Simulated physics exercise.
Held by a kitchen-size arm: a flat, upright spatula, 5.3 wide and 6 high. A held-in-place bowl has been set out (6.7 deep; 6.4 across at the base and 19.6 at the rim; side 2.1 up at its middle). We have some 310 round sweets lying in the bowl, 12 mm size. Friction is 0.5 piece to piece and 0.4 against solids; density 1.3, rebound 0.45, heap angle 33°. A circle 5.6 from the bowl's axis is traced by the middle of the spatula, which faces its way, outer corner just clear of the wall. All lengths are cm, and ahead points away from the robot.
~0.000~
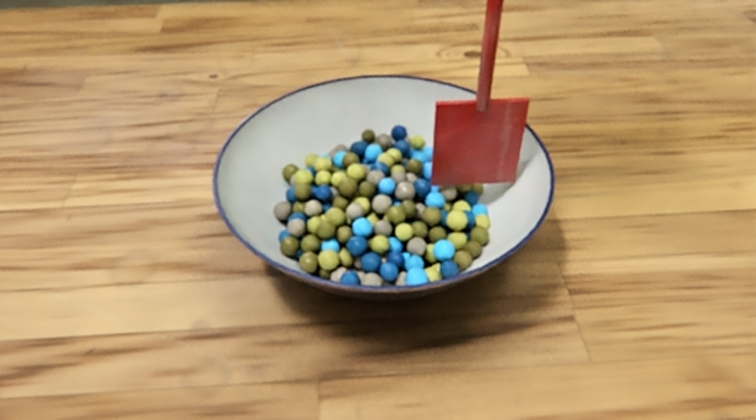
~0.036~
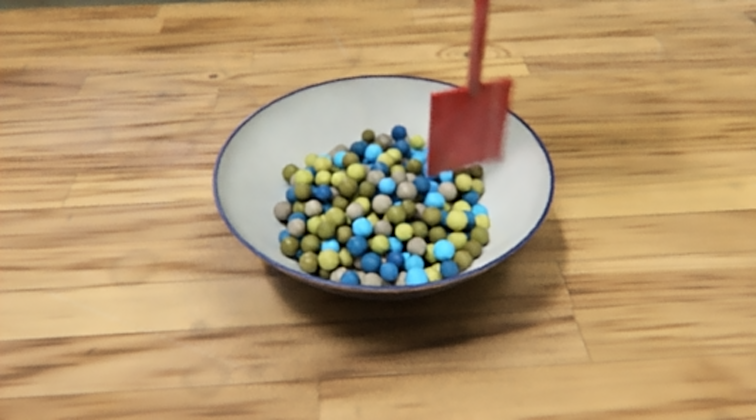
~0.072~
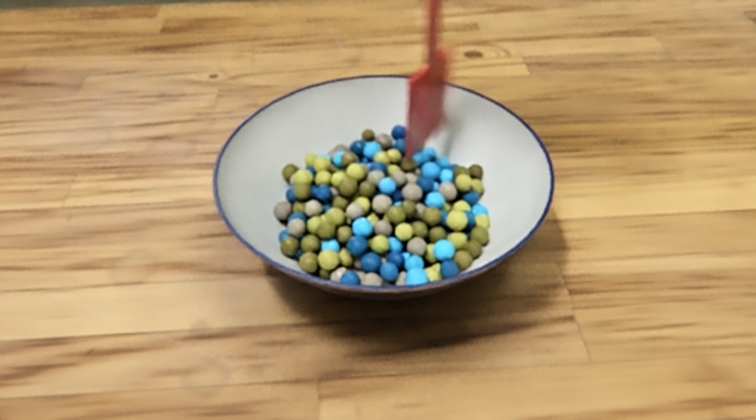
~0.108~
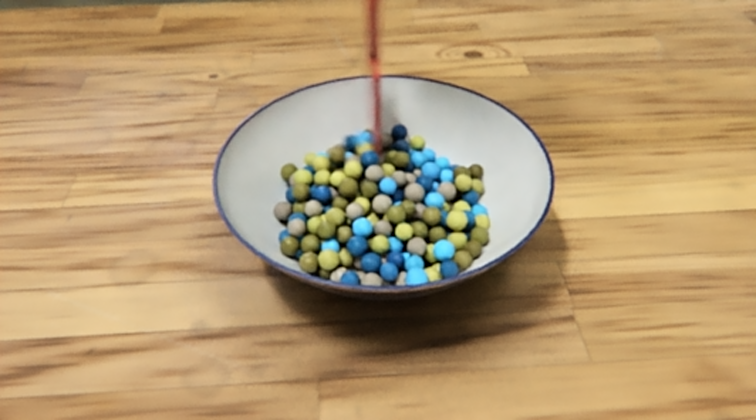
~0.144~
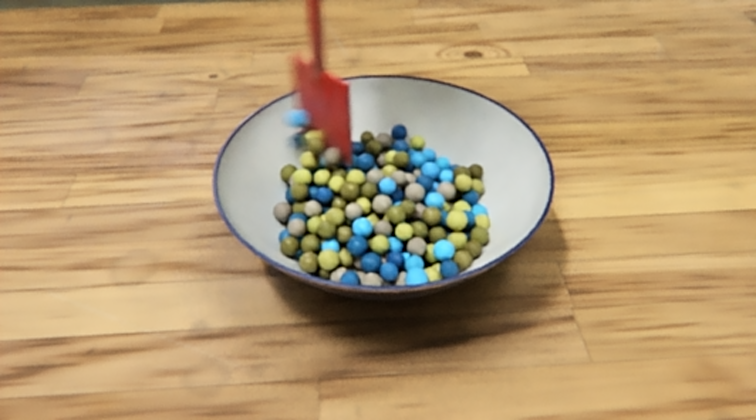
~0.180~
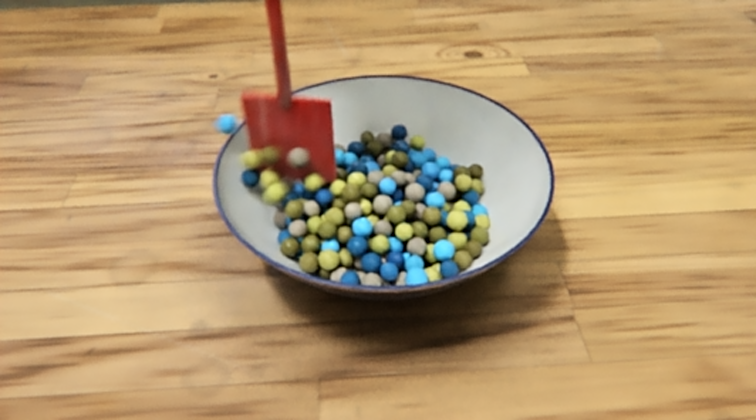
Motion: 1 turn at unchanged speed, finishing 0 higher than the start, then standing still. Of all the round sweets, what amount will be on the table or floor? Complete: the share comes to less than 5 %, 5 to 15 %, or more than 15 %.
The share comes to between 5 and 15 %.
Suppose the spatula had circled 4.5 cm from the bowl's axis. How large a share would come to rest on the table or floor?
It would come to about 35 per cent.
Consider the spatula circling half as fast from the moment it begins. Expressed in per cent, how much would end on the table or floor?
0 per cent.
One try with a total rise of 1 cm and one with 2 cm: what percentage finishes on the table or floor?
First try about 0 per cent, second about 0 per cent.
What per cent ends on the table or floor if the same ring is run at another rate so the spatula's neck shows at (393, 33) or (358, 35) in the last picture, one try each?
Some 0 and 0 %.
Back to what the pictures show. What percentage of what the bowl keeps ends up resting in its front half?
I'd put it at roughly 45 per cent.
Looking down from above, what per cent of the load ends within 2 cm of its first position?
Near 85 per cent of the pieces.
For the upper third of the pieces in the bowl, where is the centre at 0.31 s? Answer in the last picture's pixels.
Roughly pixel (405, 206).
After 0.25 s, 236° round, highest piece 9 above the table; 309 in the bowl, 4 in flight or on the tool.
After 0.31 s, 305° round, highest piece 10 above the table; 304 in the bowl, 1 on the table or floor, 8 in flight or on the tool.
After 0.54 s, 0° round, highest piece 6 above the table; 291 in the bowl, 21 on the table or floor, 1 in flight or on the tool.
After 1.24 s, 0° round, highest piece 5 above the table; 291 in the bowl, 22 on the table or floor.
At rest, 291 in the bowl, 22 on the table or floor. That is 7 % on the table or floor.
